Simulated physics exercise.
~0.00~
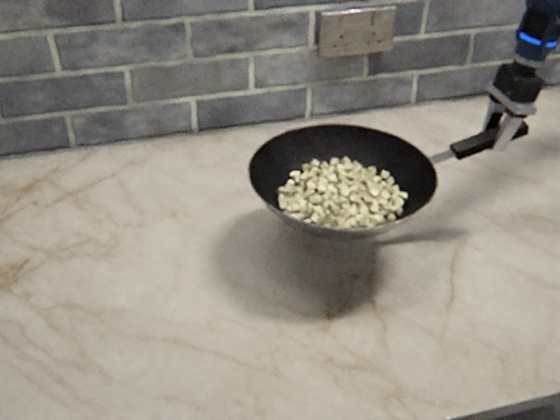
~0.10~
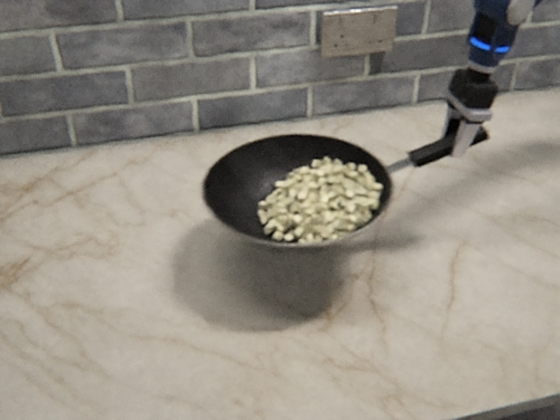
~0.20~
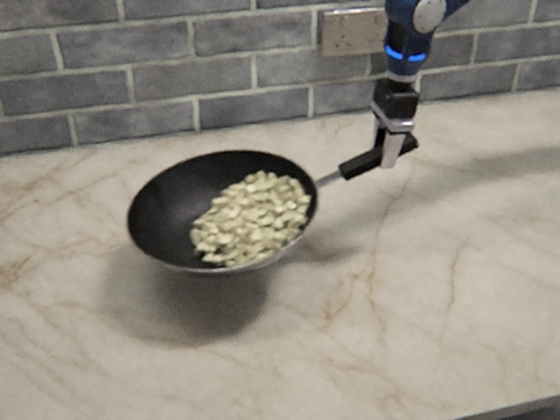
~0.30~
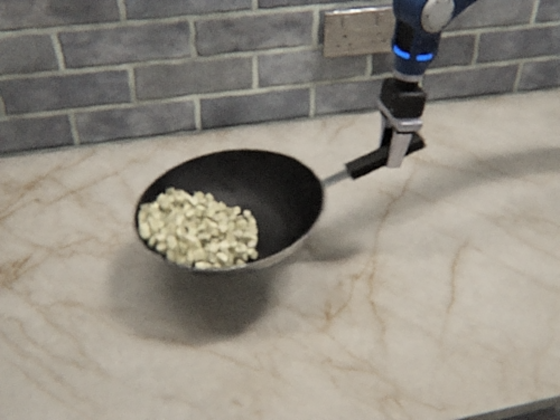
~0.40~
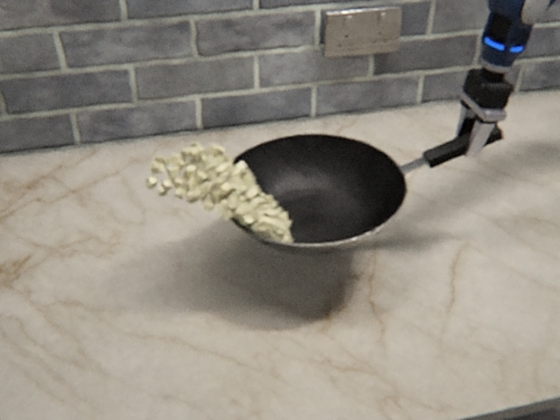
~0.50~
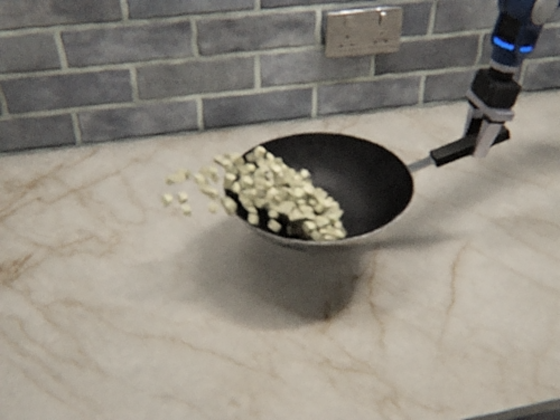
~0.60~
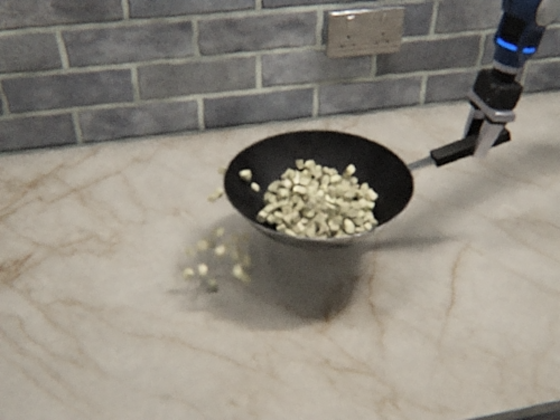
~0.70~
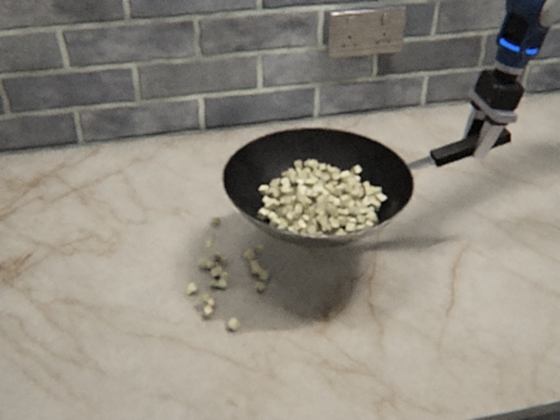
On a pale, veined marble counter in front of a grey brick wall, a robot arm holds a dark wok by its handle, with a heap of pale vegetable dice inside. The arm moves the wok to the left, and the dice lie in a sloping pile. As the wok starts back to the right, the dice slide to its left side and spill up over the rim in a stream. Most drop back into the wok as it stops, while some fall past the edge. The wok stays still, still holding most of the dice, with a small scatter on the counter.
